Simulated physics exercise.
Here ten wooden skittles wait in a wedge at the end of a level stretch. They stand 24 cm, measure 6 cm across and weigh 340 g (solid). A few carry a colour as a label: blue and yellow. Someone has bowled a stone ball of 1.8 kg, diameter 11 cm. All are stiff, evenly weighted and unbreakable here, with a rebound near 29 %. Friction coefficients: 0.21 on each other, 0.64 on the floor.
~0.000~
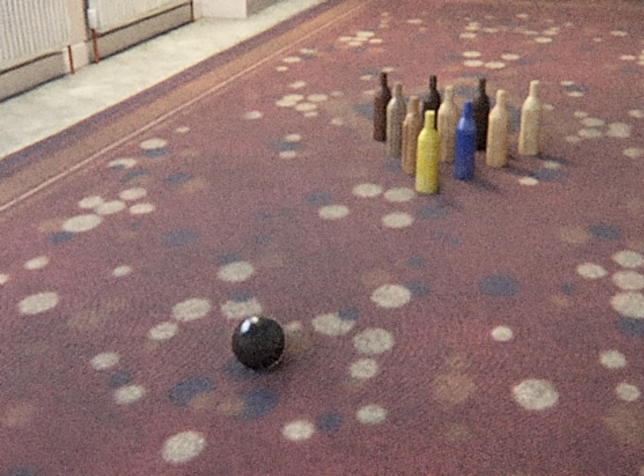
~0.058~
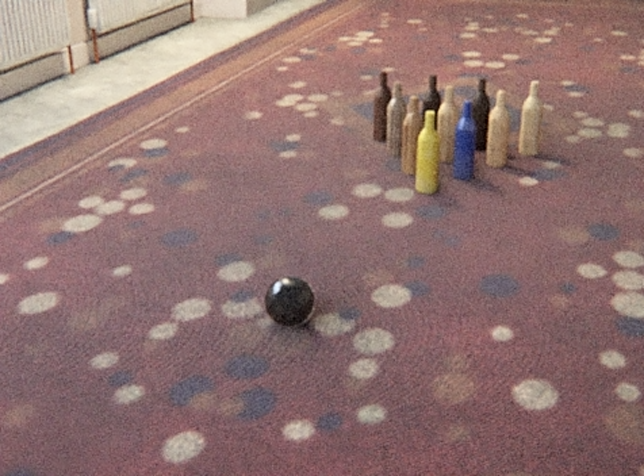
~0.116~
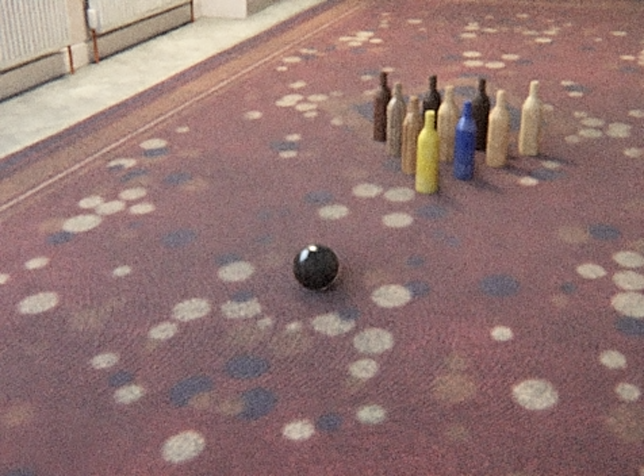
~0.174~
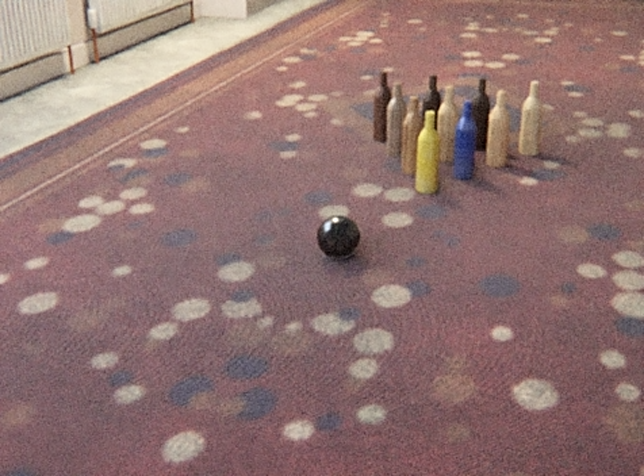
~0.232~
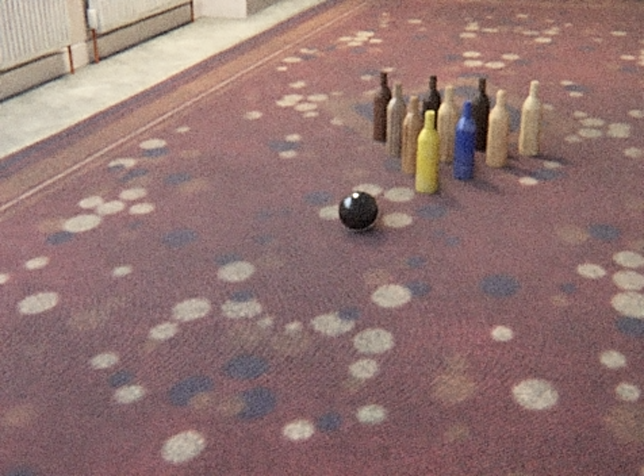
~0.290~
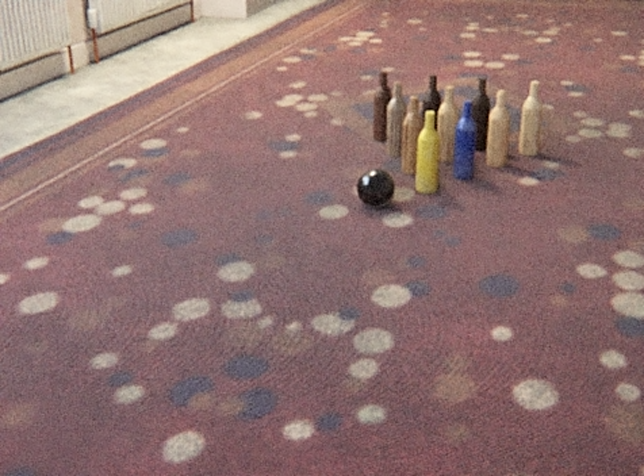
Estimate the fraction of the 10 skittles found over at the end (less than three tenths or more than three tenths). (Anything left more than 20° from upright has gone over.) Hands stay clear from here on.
It comes to over three tenths.
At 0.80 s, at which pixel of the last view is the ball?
Near (428, 91).
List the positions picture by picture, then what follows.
In the first picture (pixels give the middle of a visible side), ball (260, 342) 1.05 m before the front row; blue skittle (469, 143); yellow skittle (432, 155); none has stirred.
The second picture shows ball (290, 302) 88 cm before the front row; blue skittle (469, 143).
The third picture shows ball (316, 267) 70 cm before the front row; blue skittle (469, 143).
The fourth picture shows ball (339, 238) 52 cm before the front row; yellow skittle (432, 155).
The fifth picture shows ball (359, 211) 35 cm before the front row; blue skittle (469, 143).
The sixth picture shows ball (376, 189) 17 cm before the front row; blue skittle (469, 143); yellow skittle (432, 155); none has stirred.
After 0.50 s, ball still moving; 1 of the 10 skittles over.
After 0.80 s, ball still moving; 5 of the 10 skittles over.
After 1.98 s, ball still moving; 6 of the 10 skittles over.
In the end (2.7 s), ball rolling away; 6 of the 10 skittles over; yellow skittle unmoved; blue skittle unmoved. That is 60 per cent. From the last view, middles, yellow skittle near (428, 152), blue skittle near (466, 140).
